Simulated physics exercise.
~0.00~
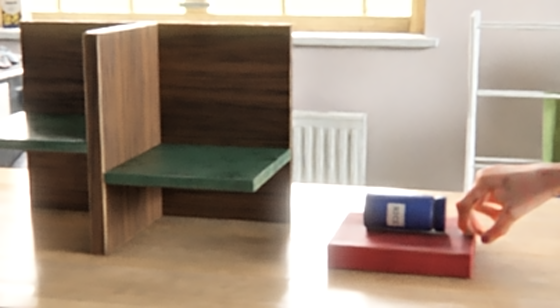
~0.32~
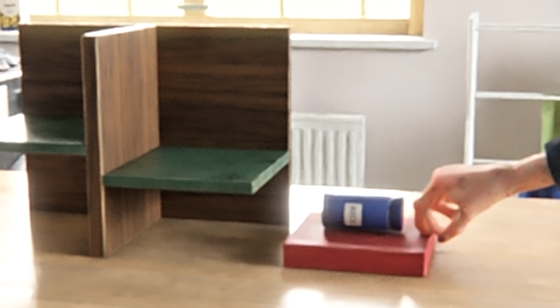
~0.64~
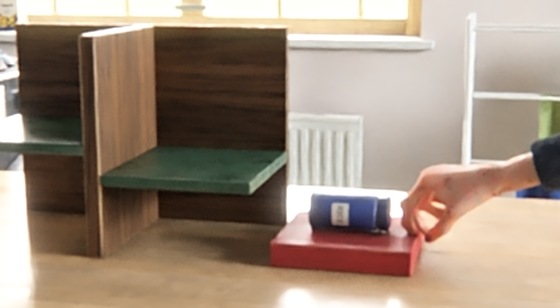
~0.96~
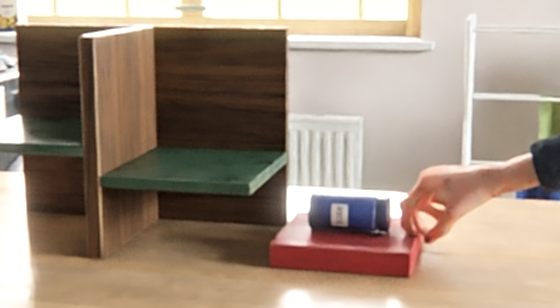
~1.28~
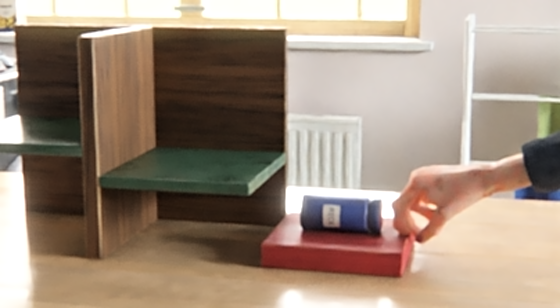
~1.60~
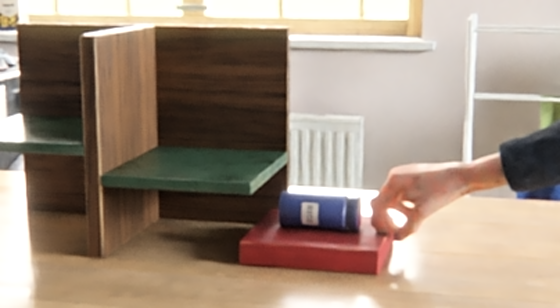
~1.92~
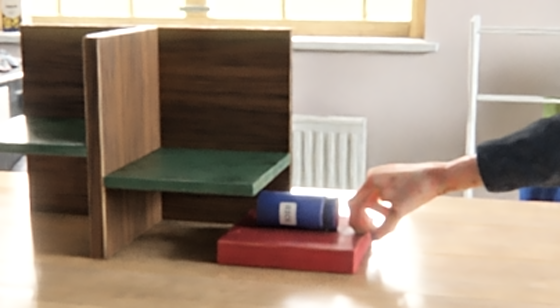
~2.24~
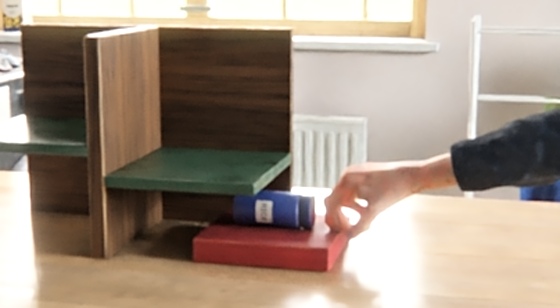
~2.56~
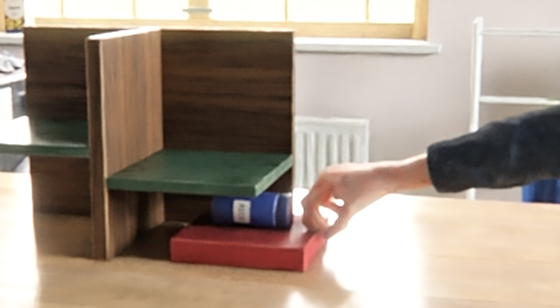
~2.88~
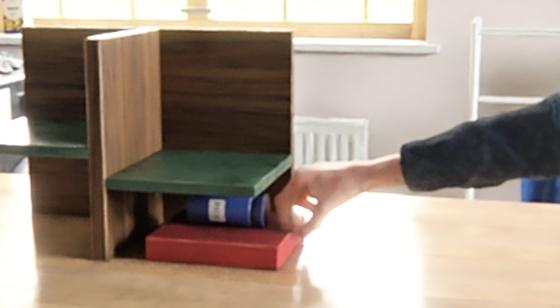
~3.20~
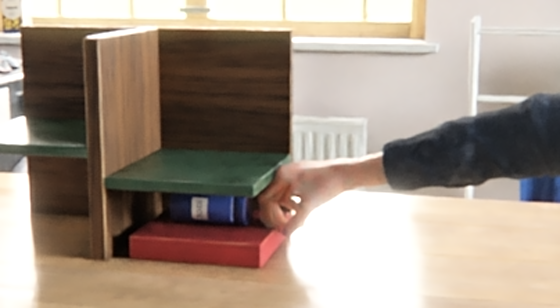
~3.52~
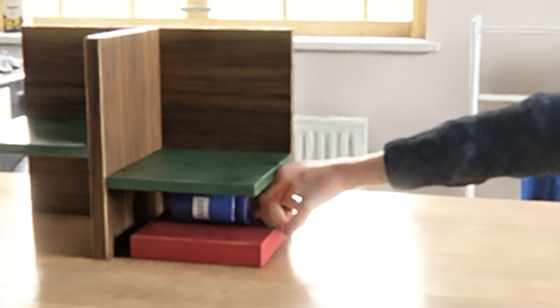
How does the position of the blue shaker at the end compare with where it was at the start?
At the start the blue shaker lies out in the open on the right side of the table, well clear of the wooden unit. By the end it is farther left, lying beneath the green shelf.
A blue cylindrical shaker lies on its side on a flat red board at the right of a pale wooden table, seen from the front by a slightly swaying camera. To the left stands a dark wooden unit with green shelves, with a window and a white radiator behind. A hand in a dark sleeve pushes the board leftward, pauses briefly, then goes on, and the shaker rides along on top. The board and shaker slide beneath the green shelf, the shaker passing below it without being caught. They come to rest there, with the hand still at the board's right end.
